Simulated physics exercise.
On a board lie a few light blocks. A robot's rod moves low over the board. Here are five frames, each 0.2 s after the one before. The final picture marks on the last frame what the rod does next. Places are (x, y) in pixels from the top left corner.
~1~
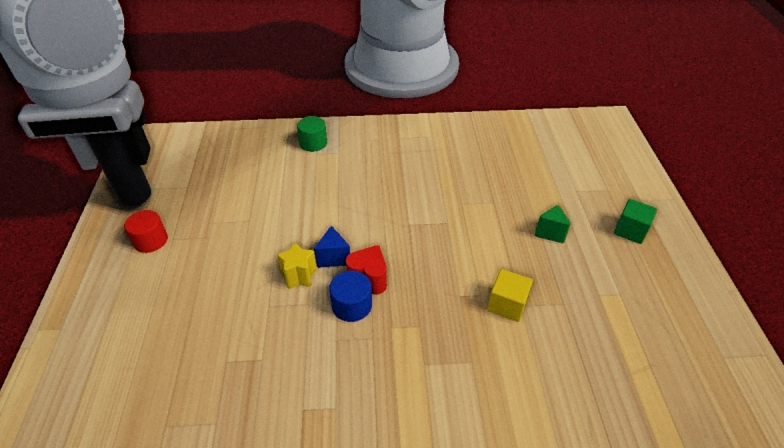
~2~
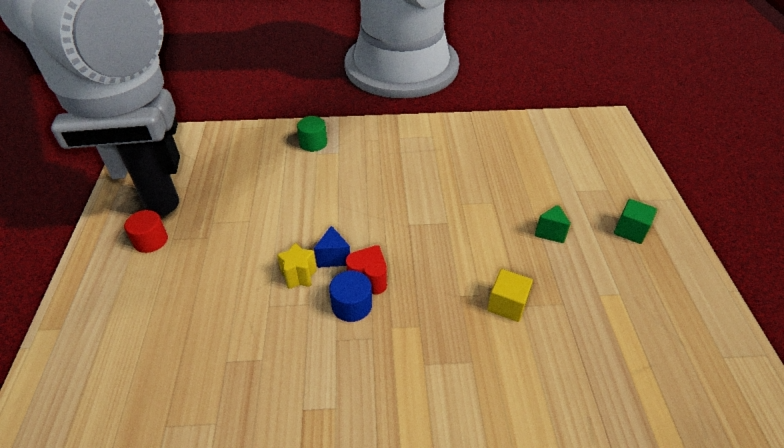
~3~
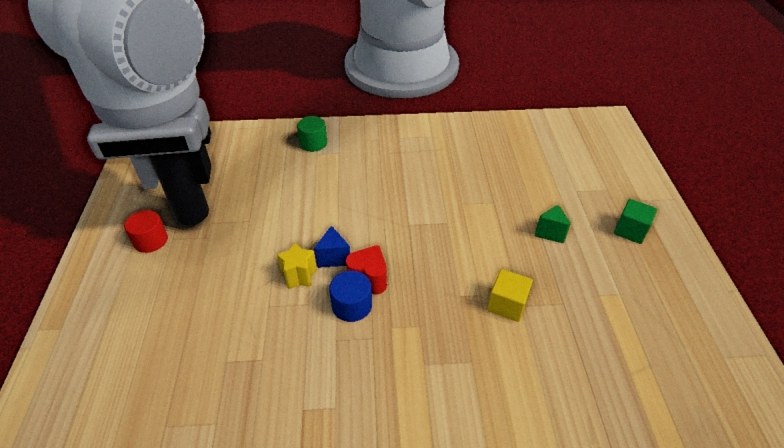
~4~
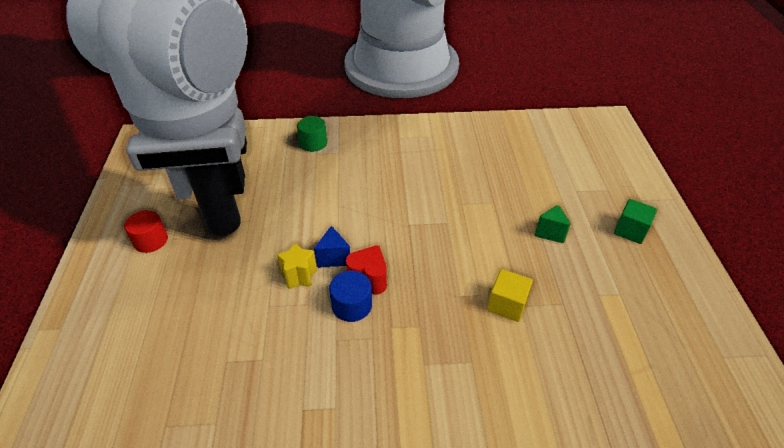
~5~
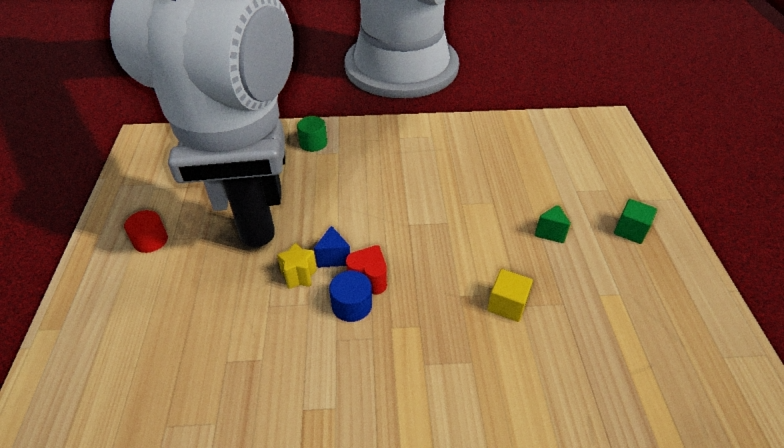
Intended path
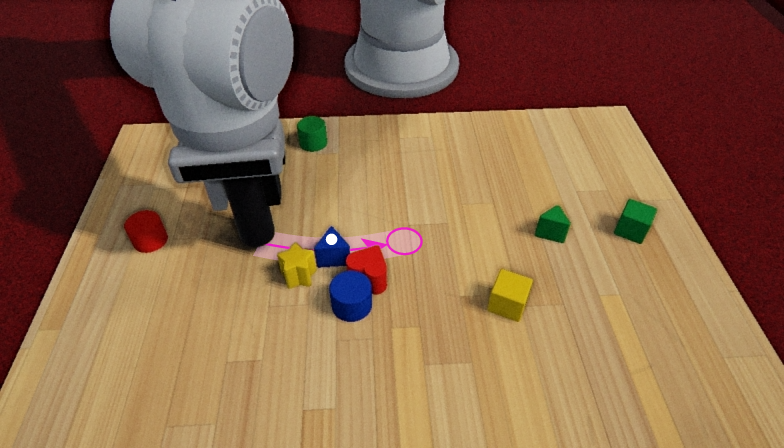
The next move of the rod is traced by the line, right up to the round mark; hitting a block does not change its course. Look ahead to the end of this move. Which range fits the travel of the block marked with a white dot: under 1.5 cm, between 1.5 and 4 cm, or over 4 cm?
Shift of over 4 cm.
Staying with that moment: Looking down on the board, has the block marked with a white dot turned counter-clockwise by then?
No.
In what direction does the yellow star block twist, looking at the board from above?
It spins clockwise.
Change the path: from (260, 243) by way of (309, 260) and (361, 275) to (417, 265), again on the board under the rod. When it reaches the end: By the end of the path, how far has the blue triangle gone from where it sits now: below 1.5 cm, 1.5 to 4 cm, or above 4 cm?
It goes beyond 4 cm.
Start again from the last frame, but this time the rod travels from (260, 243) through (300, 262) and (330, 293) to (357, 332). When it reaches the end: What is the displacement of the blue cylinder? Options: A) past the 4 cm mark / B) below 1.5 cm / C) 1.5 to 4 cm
Answer: A.
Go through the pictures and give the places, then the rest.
Tip of the rod at (136, 197), middles of tops, yellow star block at (295, 256), blue triangle at (332, 239), red heart at (368, 260), in the first frame.
Rod at (163, 205), nothing pushed, in the second frame.
Rod at (193, 215), nothing pushed, in the third frame.
Rod at (224, 225), nothing pushed, in the fourth frame.
Rod at (258, 236), yellow star block at (295, 256), blue triangle at (332, 239), red heart at (368, 260), in the fifth frame.
The line goes from (260, 243) through (332, 251) to (404, 241); the dot is on the blue triangle.
What follows on the original path. One third of the way, rod at (308, 243); yellow star block at (298, 259), turned 15° clockwise.
Two thirds of the way, rod at (358, 242); yellow star block at (298, 259), turned 20° clockwise; blue triangle at (382, 239).
At the end, rod at (405, 234); yellow star block at (298, 259), turned 20° clockwise; blue triangle at (410, 243), turned 45° clockwise; red heart unmoved.
